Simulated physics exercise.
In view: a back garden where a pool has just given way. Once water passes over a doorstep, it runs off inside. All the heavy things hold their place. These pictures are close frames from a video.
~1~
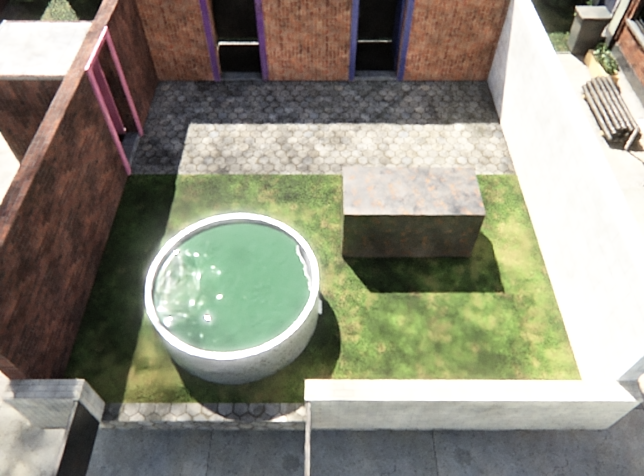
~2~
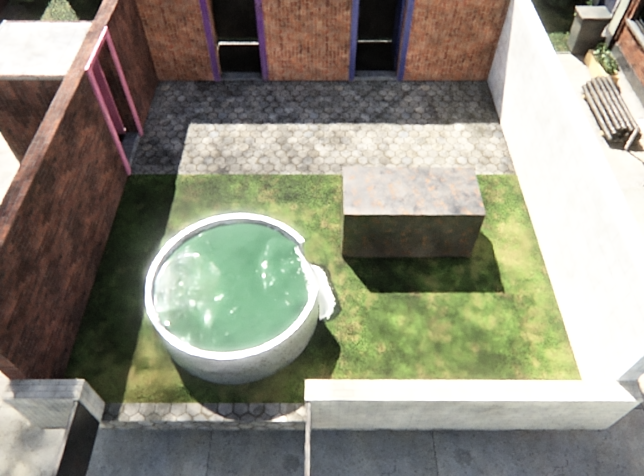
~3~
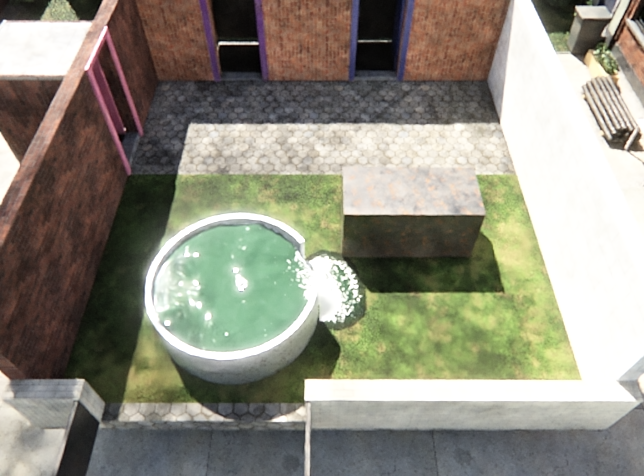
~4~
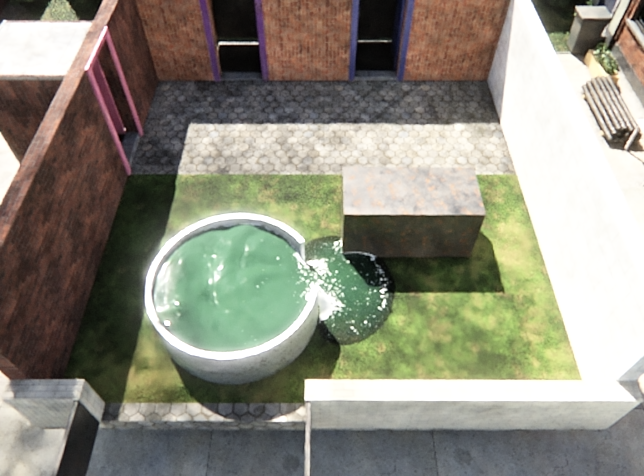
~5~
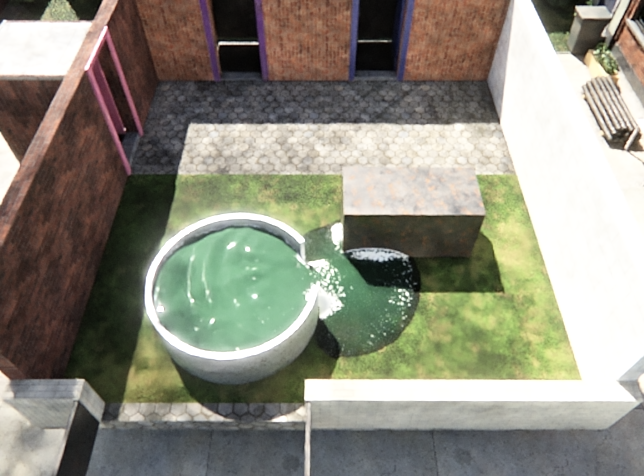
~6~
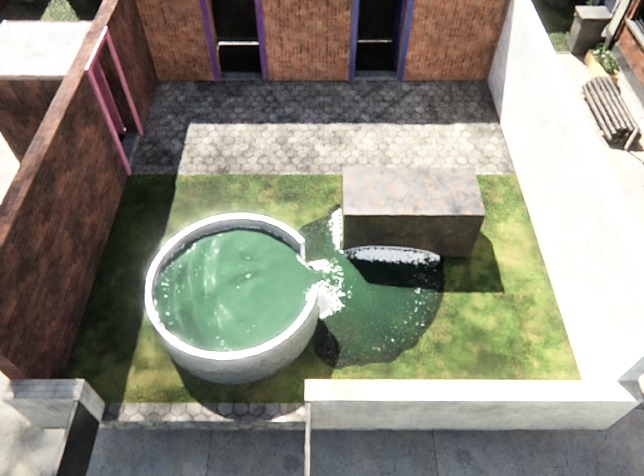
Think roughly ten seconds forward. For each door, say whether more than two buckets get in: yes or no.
Blue door: No; pink door: No; purple door: No.
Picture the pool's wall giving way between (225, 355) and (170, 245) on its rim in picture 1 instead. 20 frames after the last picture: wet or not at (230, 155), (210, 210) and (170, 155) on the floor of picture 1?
First soaked, second soaked, third soaked.
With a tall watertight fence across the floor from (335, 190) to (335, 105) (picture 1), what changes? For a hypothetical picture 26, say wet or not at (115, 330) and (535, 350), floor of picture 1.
The first point ends up spared and the second ends up swamped.
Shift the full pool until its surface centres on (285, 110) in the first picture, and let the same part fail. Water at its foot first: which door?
It's the blue one.
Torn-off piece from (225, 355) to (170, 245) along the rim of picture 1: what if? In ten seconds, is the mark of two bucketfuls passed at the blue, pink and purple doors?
One by one: Blue door ends up below; pink door ends up below; purple door ends up above.
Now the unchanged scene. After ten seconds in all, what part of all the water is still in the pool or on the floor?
Some 92 per cent.
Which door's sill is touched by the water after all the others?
Answer is the pink door.
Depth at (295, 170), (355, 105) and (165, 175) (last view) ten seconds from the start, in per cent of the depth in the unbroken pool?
About 4 per cent, then 6 per cent, then 2 per cent.
A moment on, water covers 15 % of the floor; the blue door not reached, the pink door not reached, the purple door not reached.
Next, water covers 30 % of the floor; the blue door not reached, the pink door not reached, the purple door not reached.
Then, water covers 40 % of the floor; the blue door not reached, the pink door not reached, the purple door not reached.
Later, water covers 65 % of the floor; the blue door not reached, the pink door not reached, the purple door wet at the sill, nothing in.
In the end, water covers 85 % of the floor; the blue door wet at the sill, nothing in, the pink door wet at the sill, nothing in, the purple door wet at the sill, nothing in.
